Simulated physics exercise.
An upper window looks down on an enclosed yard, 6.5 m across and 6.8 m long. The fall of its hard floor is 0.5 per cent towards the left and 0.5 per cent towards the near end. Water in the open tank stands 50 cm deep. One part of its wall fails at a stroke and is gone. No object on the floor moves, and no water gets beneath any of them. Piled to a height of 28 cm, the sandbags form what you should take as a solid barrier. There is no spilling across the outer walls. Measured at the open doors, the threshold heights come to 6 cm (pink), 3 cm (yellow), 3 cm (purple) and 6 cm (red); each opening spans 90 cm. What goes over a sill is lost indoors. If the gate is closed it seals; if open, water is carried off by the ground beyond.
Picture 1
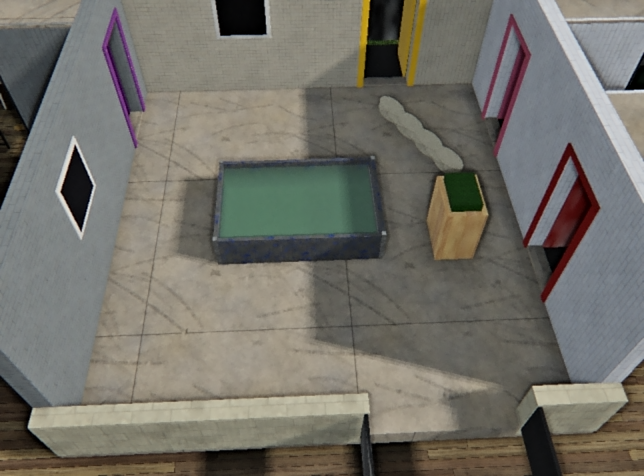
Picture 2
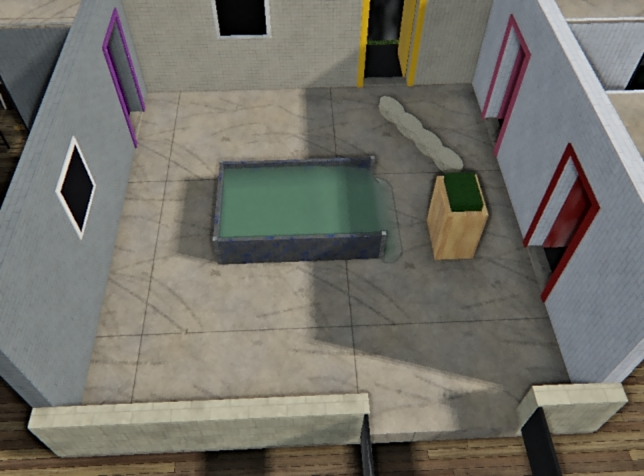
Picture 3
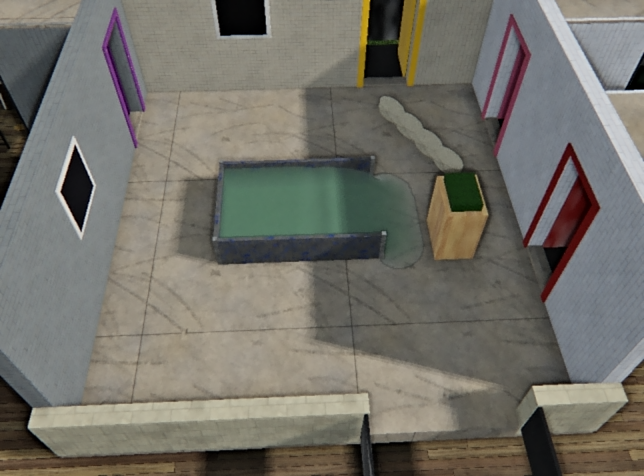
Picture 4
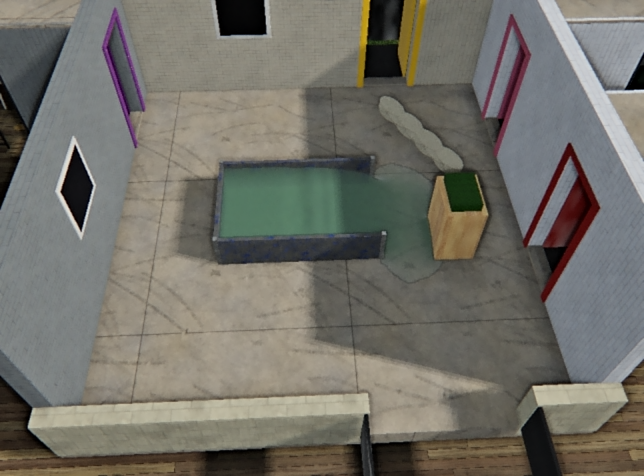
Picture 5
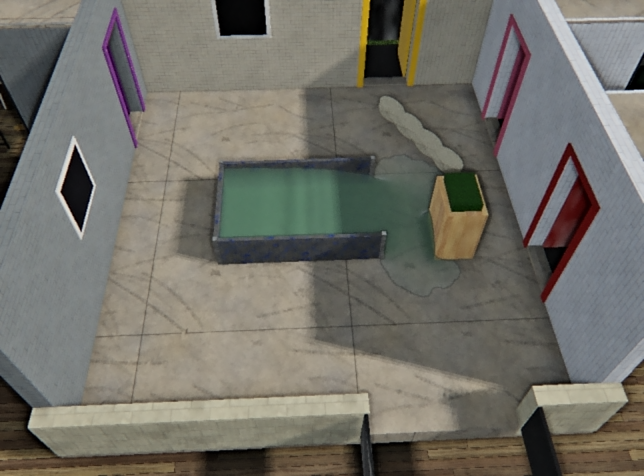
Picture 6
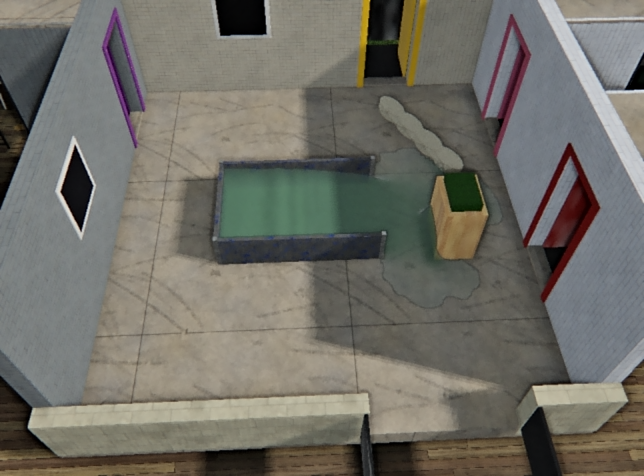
Green water pours out of the tank's open right side and spreads around the wooden box.
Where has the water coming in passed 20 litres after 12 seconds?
Result: Pink door: Falls short, yellow door: Tops the amount, purple door: Tops the amount, red door: Falls short.
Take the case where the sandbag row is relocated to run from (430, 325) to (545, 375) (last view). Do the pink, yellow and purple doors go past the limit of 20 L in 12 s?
In that case pink gets more than allowed, yellow gets more than allowed, purple gets more than allowed.
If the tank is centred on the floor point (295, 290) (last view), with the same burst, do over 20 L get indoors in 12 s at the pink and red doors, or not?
Lab note: Pink door limit not exceeded; red door limit exceeded.
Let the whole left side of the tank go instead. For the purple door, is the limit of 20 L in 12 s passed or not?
Purple: Exceeds.
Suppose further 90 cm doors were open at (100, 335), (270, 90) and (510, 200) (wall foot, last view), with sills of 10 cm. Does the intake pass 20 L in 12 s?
Per doorway, in order: Insufficient / insufficient / sufficient.
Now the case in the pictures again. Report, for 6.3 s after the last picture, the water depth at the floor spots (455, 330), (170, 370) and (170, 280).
First spot near 6 cm, second near 1 cm, third near 0 cm.
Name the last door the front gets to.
It would be the purple one.
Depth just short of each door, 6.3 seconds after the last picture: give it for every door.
In centimetres - pink: 2, yellow: 5, purple: 8, red: 3.
Then, 0.7 s after the last picture water covers 15 % of the floor and is deepest (34 cm) near (418, 229); pink door not reached, yellow door not reached, purple door not reached, red door not reached.
Then, 1.5 s after the last picture water covers 35 % of the floor and is deepest (31 cm) near (437, 172); pink door 6 cm at the sill, 0 L in, yellow door not reached, purple door not reached, red door 5 cm at the sill, 0 L in.
Then, 2.8 s after the last picture water covers 50 % of the floor and is deepest (22 cm) near (521, 408); pink door 6 cm at the sill, 1 L in, yellow door 6 cm at the sill, 1 L in, purple door not reached, red door 6 cm at the sill, 0 L in.
Then, 6.3 s after the last picture water covers 65 % of the floor and is deepest (8 cm) near (138, 140); pink door 2 cm at the sill, 2 L in, yellow door 5 cm at the sill, 28 L in, purple door 8 cm at the sill, 13 L in, red door 3 cm at the sill, 1 L in.
Then, 11.3 s after the last picture water covers 90 % of the floor and is deepest (6 cm) near (80, 416); pink door 3 cm at the sill, 2 L in, yellow door 3 cm at the sill, 35 L in, purple door 4 cm at the sill, 57 L in, red door 2 cm at the sill, 1 L in.
